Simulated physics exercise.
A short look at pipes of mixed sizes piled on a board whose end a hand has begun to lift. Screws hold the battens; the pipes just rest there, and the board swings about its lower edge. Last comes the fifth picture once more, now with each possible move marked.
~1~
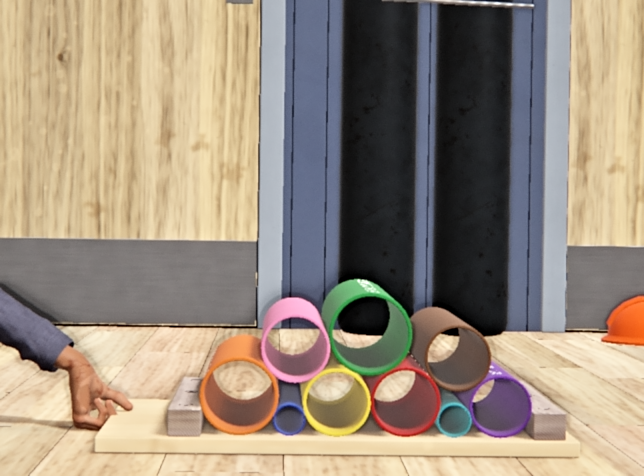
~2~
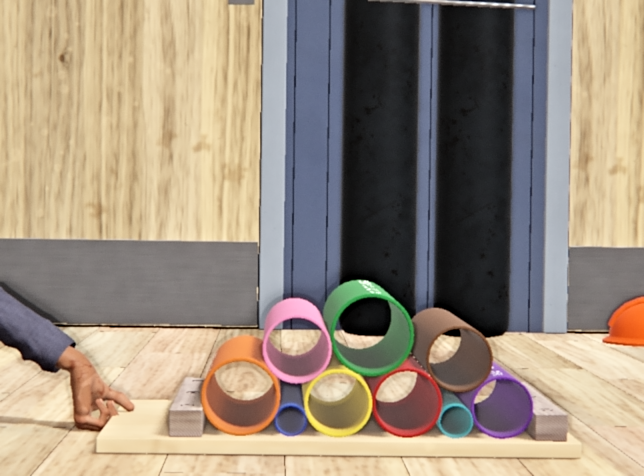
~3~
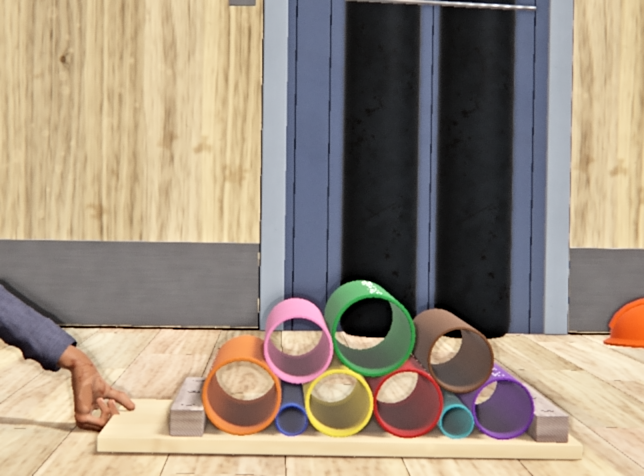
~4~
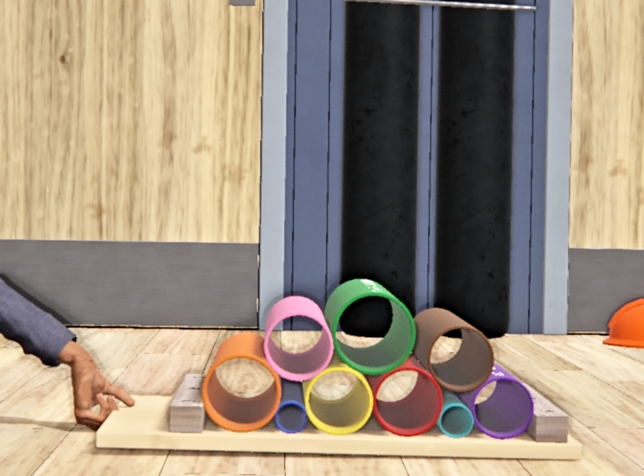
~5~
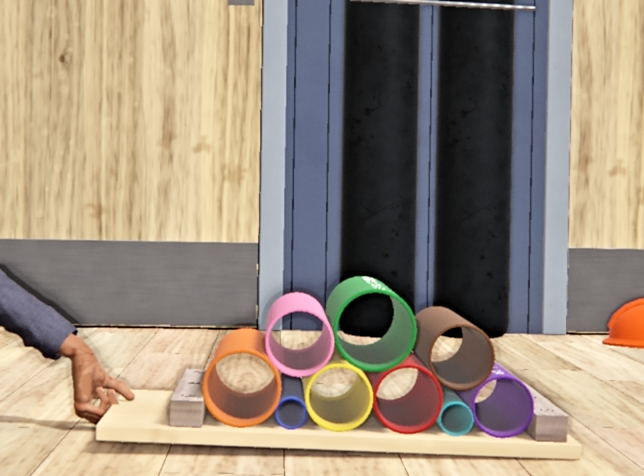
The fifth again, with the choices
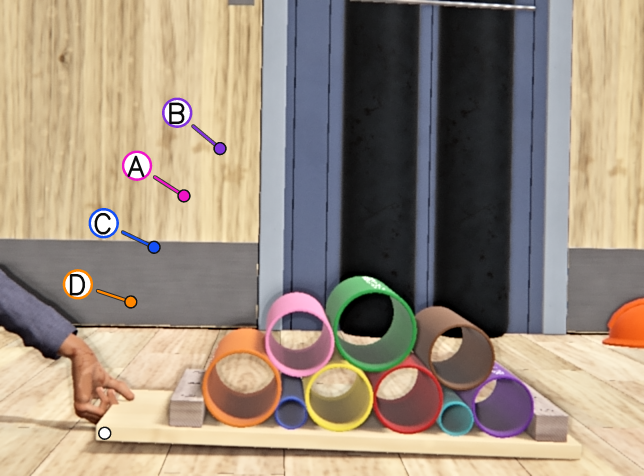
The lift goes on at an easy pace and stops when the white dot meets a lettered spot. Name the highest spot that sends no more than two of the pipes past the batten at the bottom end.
The answer is mark A.
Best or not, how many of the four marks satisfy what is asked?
Three of the four.
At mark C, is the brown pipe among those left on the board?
The brown pipe: Yes.
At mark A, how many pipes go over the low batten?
It comes to none.
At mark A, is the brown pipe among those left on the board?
Yes.
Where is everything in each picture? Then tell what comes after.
Yellow pipe (337, 402); red pipe (405, 403); turquoise pipe (454, 421), in the first picture.
Turquoise pipe (456, 422); purple pipe (502, 408), in the second picture.
Board (335, 414); orange pipe (241, 396); brown pipe (461, 360), in the third picture.
Board (335, 413); orange pipe (241, 393); blue pipe (291, 418), in the fourth picture.
Board (335, 409); orange pipe (242, 389); blue pipe (291, 414), in the fifth picture.
On the marked copy, A at (184, 196); B at (220, 148); C at (154, 247); D at (131, 302); the white dot at (105, 433).
With A. Early on, board at 18°.
Further on, board at 32°.
At the end, board at 32°, none over the low batten.
As for the rest, B three over the low batten (pink, green, brown); C none over the low batten; D none over the low batten.
